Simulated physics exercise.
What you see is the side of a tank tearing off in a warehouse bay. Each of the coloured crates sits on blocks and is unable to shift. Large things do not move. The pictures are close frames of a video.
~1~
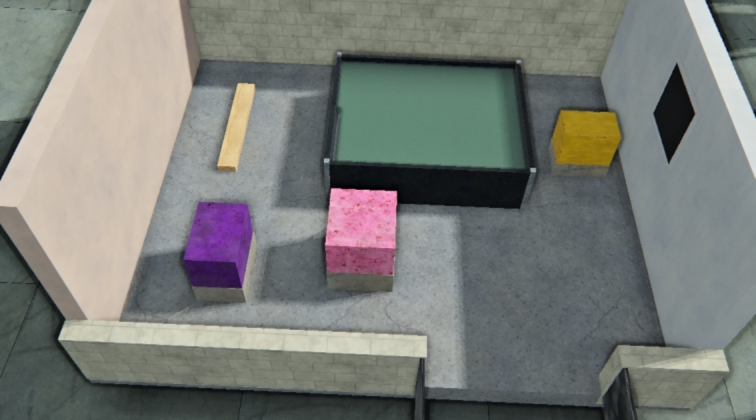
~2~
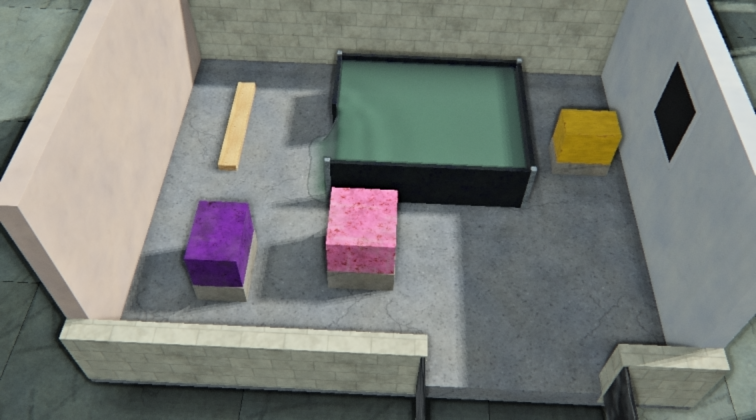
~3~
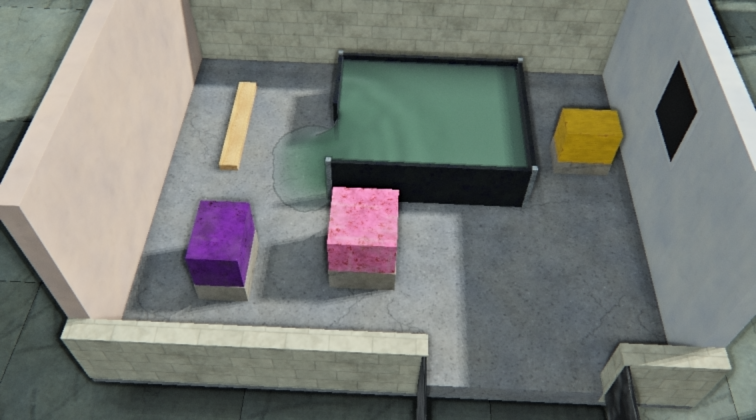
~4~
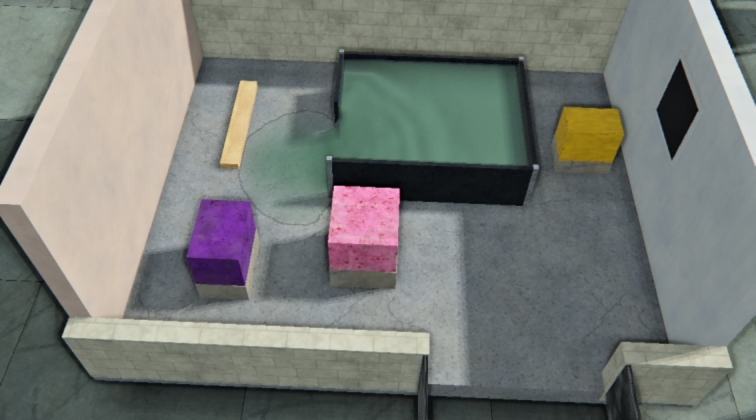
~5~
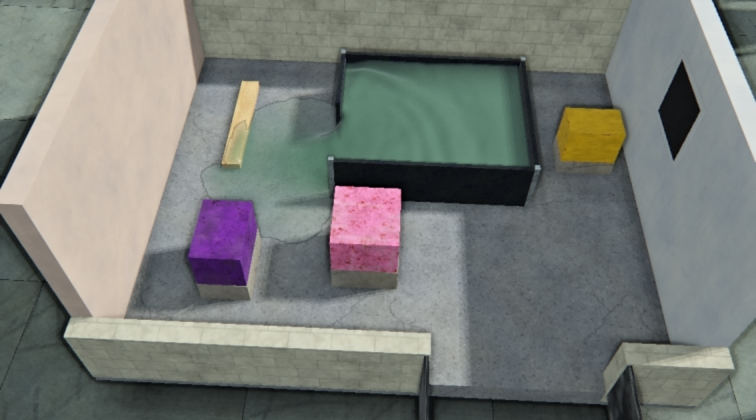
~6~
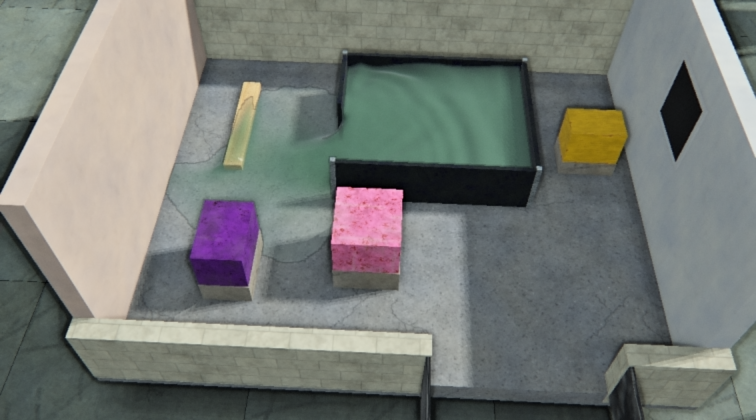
A dark tank of green water opens on its left side and water spreads left across the floor.
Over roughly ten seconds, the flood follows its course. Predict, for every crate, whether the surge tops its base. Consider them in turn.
My prediction: The pink crate does not get topped; the purple crate does not get topped; the yellow crate does not get topped.
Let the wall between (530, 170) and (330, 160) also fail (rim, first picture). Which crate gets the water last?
That would be the yellow one, reached last.
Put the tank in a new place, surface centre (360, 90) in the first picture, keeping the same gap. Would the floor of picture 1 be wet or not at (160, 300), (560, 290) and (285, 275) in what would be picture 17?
As listed: Under water, dry, no water.
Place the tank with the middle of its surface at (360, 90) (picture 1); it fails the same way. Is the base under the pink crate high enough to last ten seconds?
I reckon the pink crate is unharmed.
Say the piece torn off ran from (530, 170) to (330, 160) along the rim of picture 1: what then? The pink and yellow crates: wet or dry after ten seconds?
My reading: Pink gets drenched, yellow stays untouched.
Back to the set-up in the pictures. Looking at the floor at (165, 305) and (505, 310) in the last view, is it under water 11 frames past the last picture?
First spot inundated, second spot spared.
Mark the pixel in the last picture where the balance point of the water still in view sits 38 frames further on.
Close to (355, 175).
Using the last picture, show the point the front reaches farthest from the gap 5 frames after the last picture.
The wet edge reaches furthest near (135, 295).
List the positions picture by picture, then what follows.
The tank at (429, 113) is whole and still, in the first frame.
Water pours out at (334, 158) and has run to (324, 138), in the second frame.
The front is at (287, 139), out from the gap at (335, 158), in the third frame.
The front is at (249, 146), out from the gap at (336, 157), in the fourth frame.
The front is at (208, 179), out from the gap at (338, 158), in the fifth frame.
Water pours out at (340, 158) and has run to (169, 185), in the sixth frame.
A moment on, water covers 30 % of the floor; the pink crate not reached, the purple crate water round its plinth, the yellow crate not reached.
Next, water covers 40 % of the floor; the pink crate not reached, the purple crate water round its plinth, the yellow crate not reached.
Then, water covers 55 % of the floor; the pink crate water round its plinth, the purple crate water round its plinth, the yellow crate not reached.
Later, water covers 85 % of the floor; the pink crate water round its plinth, the purple crate water round its plinth, the yellow crate water round its plinth.
In the end, water covers 100 % of the floor; the pink crate stayed above the water, the purple crate stayed above the water, the yellow crate stayed above the water.
